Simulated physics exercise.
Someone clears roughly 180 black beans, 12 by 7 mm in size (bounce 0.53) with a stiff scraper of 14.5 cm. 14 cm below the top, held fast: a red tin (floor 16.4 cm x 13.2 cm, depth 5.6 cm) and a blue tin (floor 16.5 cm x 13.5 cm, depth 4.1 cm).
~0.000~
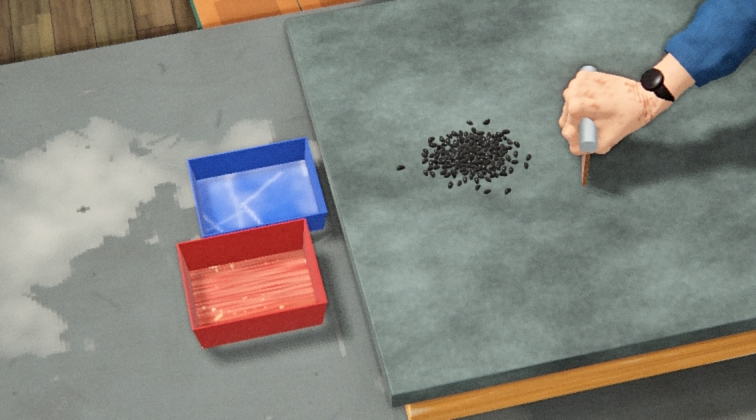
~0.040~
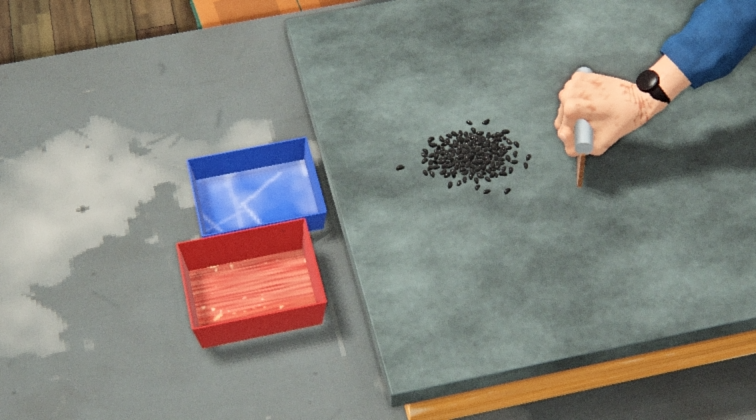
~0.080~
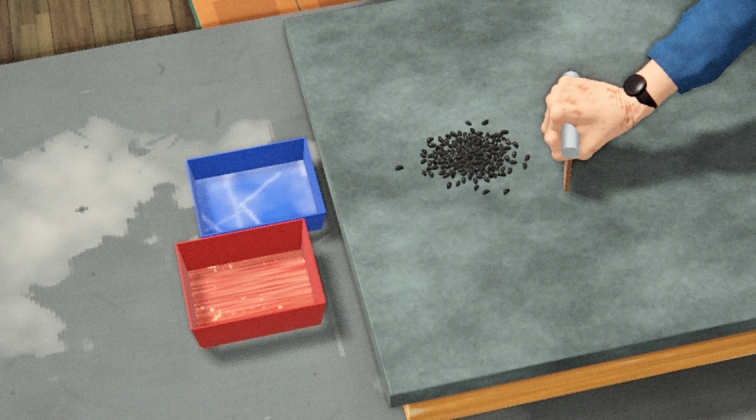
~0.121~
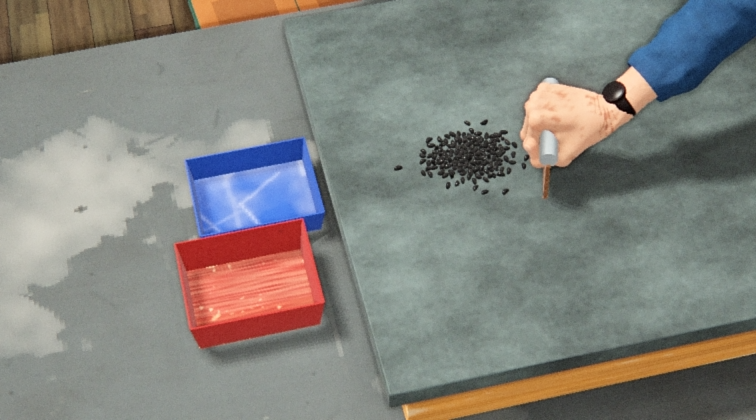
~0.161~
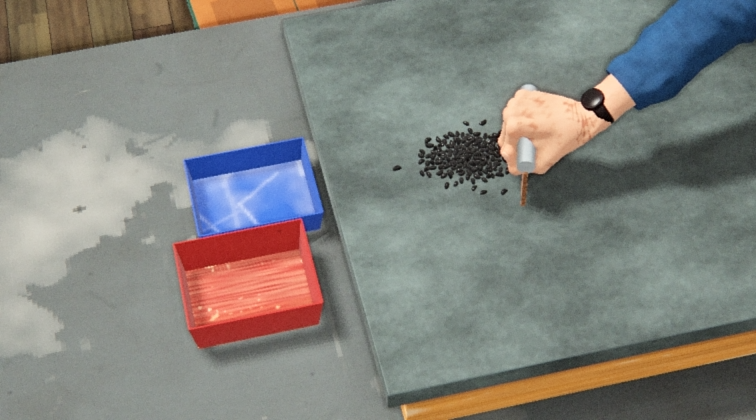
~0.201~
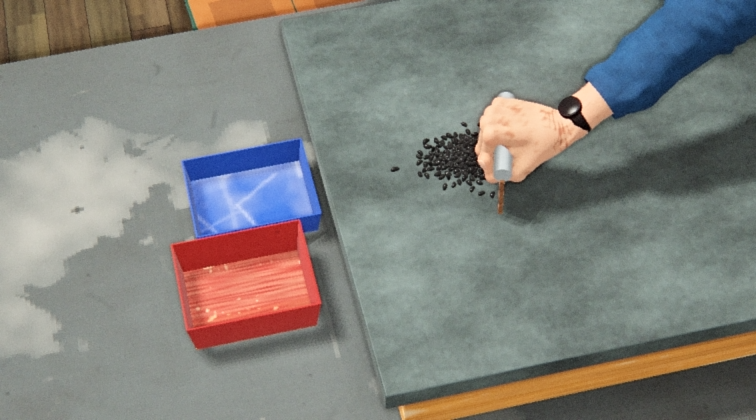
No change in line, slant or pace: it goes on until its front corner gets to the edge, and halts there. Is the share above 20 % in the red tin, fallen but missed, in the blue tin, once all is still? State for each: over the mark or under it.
Red tin: Over, fallen but missed: Under, blue tin: Under.
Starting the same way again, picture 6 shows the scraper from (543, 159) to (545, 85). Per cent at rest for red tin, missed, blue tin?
At rest the red tin holds 0 %, 10 % misses, and the blue tin holds 55 %.
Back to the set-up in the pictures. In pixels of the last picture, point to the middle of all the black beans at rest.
Centre at rest: Approx. (338, 163).
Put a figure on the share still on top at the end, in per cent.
I'd put it near 55 per cent.
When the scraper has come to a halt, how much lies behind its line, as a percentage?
Share: Approx. 40 %.
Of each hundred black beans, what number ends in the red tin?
About 25 per cent.
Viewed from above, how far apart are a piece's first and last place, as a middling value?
Around 18 centimetres.
Then, at 0.39 s, scraper 26 cm from its start, spill 14 cm wide; still on top 100 %.
Then, at 0.57 s, scraper 33 cm from its start, spill 17 cm wide; red tin 5 %, off the edge, not caught 20 %, still on top 80 %.
After 0.73 s, scraper 33 cm from its start, spill 18 cm wide; red tin 25 %, blue tin 5 %, off the edge, not caught 15 %, still on top 55 %.
At rest (1.6 s), red tin 25 %, blue tin 5 %, fallen but missed 15 %, still on top 55 %.
